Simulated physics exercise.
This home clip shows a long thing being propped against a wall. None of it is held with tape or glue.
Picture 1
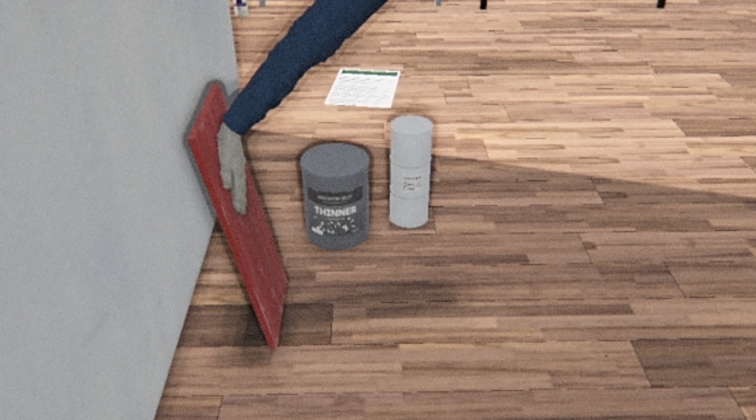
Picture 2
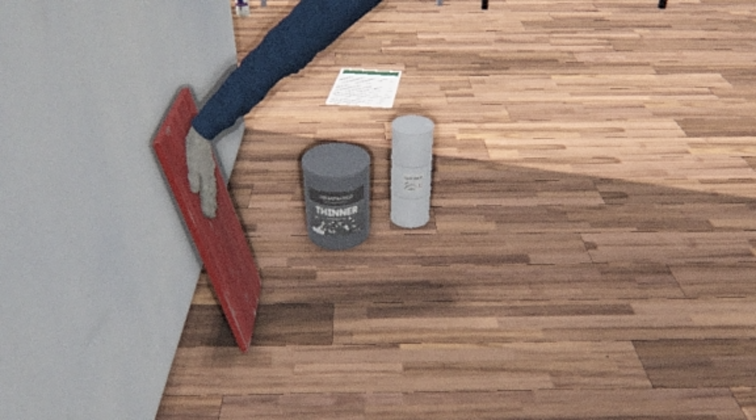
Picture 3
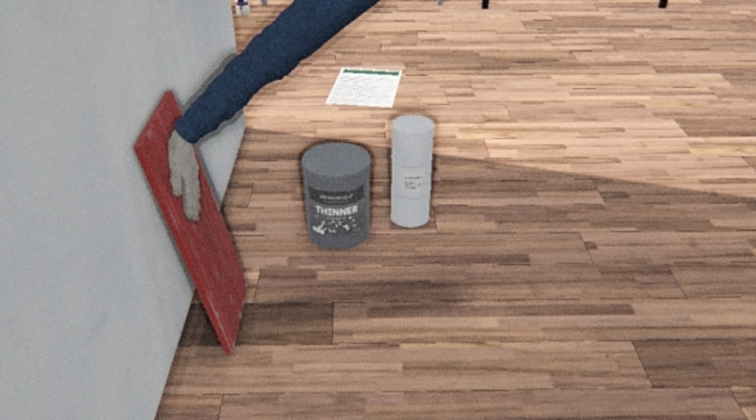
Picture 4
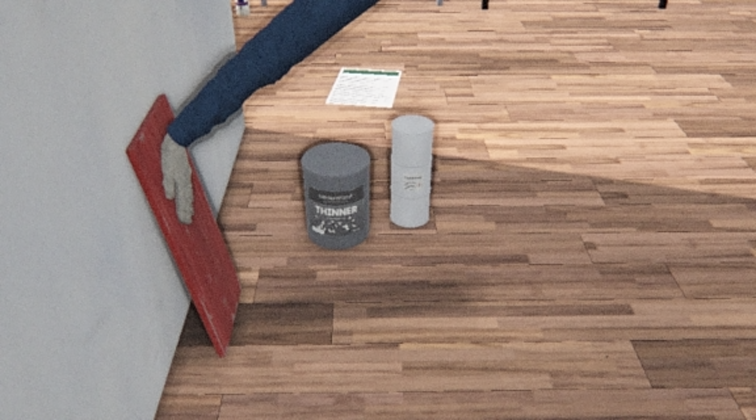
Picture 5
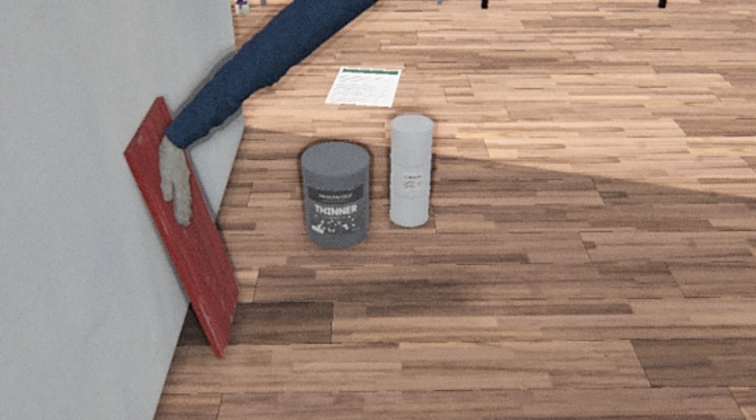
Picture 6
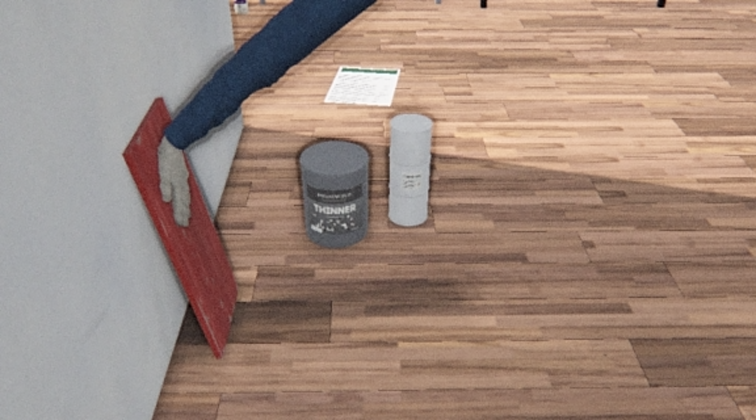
A gloved hand moves a red board left and leans it against the grey wall.
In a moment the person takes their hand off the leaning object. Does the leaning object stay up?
Yes, I expect it to stay where it was put.
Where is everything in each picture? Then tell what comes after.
In the first picture, not yet at the wall; red board (246, 221); grey pail (336, 197).
In the second picture, not yet at the wall; red board (216, 225); grey pail (337, 197).
In the third picture, not yet at the wall; red board (200, 227); grey pail (338, 196).
In the fourth picture, not yet at the wall; red board (193, 230); grey pail (337, 196).
In the fifth picture, leant on the wall, still held; red board (191, 232); grey pail (337, 196).
In the sixth picture, leant on the wall, still held; red board (190, 233); grey pail (336, 195).
Then, 0.80 s past the last view, nothing moves.
Then, 1.80 s past the last view, red board resting near (190, 233).
Finally, all 3 still in place. Final places as the last picture's camera would see them, red board near (189, 233). The board stays up.
